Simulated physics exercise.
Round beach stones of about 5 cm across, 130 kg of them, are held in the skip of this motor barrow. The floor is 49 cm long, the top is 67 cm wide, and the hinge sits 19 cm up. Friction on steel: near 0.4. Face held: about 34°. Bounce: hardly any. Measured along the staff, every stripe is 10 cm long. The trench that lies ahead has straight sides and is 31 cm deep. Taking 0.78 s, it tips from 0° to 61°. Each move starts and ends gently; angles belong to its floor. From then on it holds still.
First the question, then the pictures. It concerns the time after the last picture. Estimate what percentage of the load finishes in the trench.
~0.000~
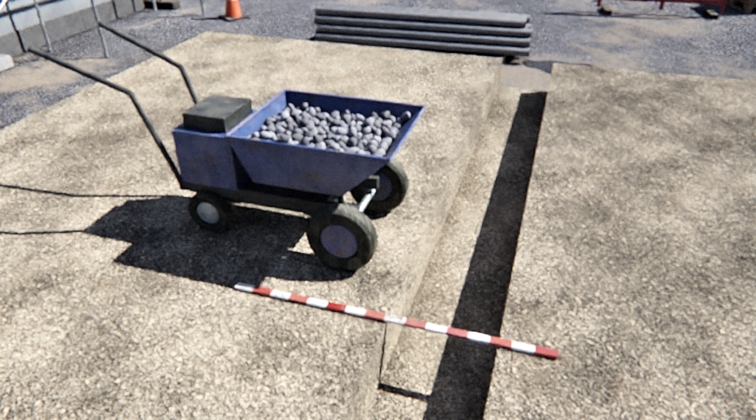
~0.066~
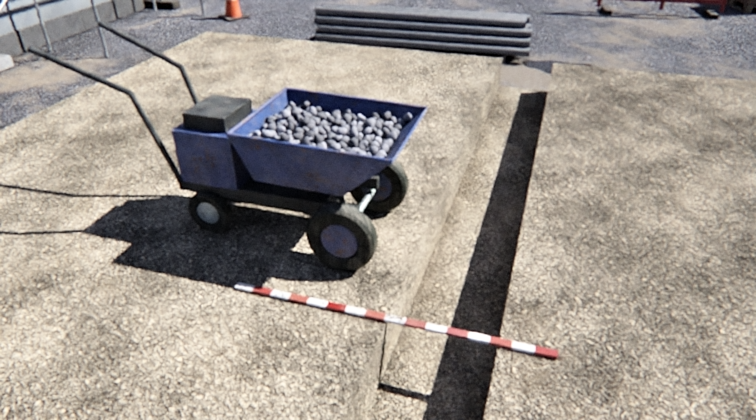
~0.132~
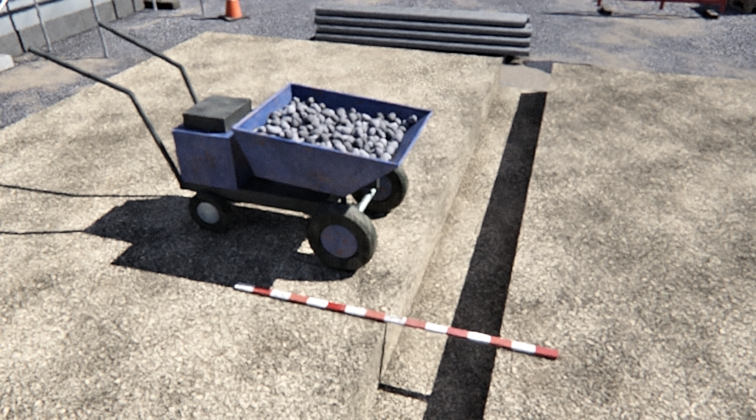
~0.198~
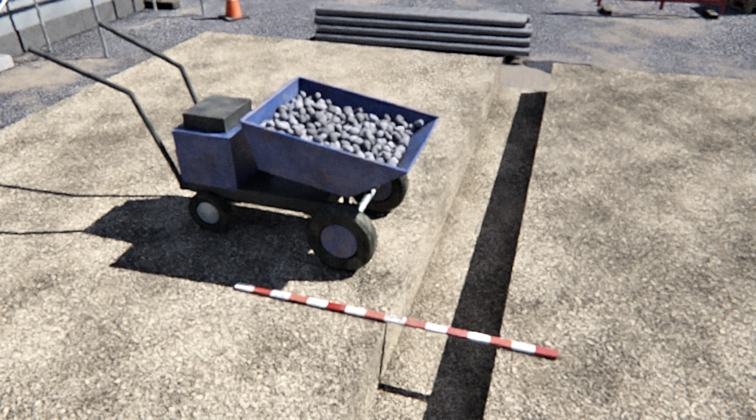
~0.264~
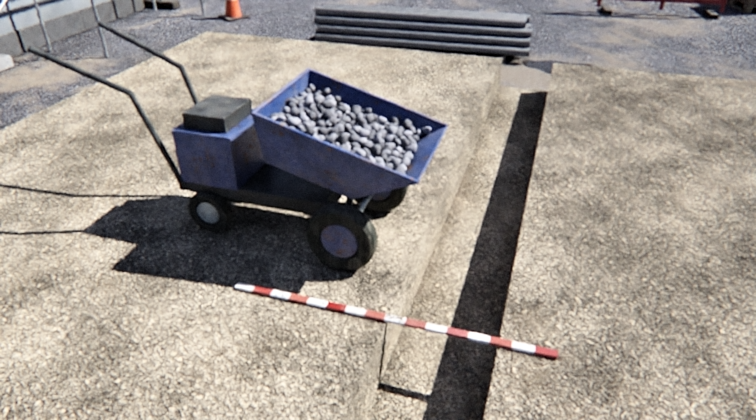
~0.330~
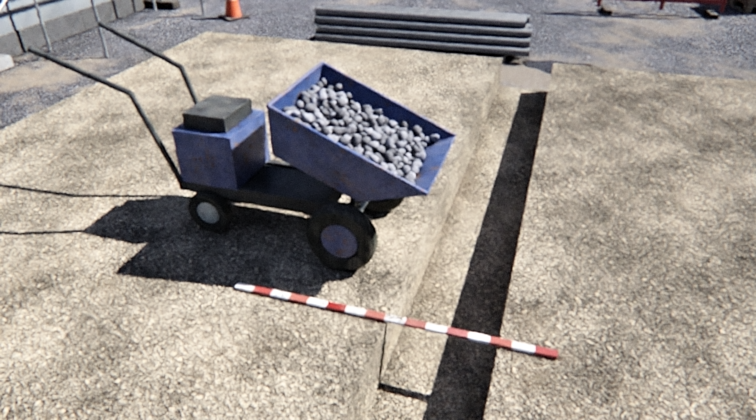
Roughly 77 percent.
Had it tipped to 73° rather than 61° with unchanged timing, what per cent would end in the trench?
Expect roughly 90 per cent.
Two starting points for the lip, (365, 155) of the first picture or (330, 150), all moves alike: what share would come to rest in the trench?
Near 95 and near 100 percent.
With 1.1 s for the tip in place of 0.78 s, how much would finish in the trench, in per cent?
It would come to roughly 80 per cent.
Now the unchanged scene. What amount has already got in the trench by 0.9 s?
Roughly 25% by that time.
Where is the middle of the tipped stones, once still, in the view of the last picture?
The tipped stones centre close to (489, 291).
After 0.6 s the floor is at 51°; 100 % in the skip; the foremost stones are at (450, 196).
After 0.9 s the floor is at 61°; 77 % in the skip, 23 % in the trench; the foremost stones are at (508, 275).
After 1.2 s the floor is at 61°; 28 % in the skip, 49 % in the trench, 23 % past the trench; the foremost stones are at (631, 286).
After 3.2 s the floor is at 61°; 0 % in the skip, 77 % in the trench, 23 % past the trench; the foremost stones are past the picture's edge.
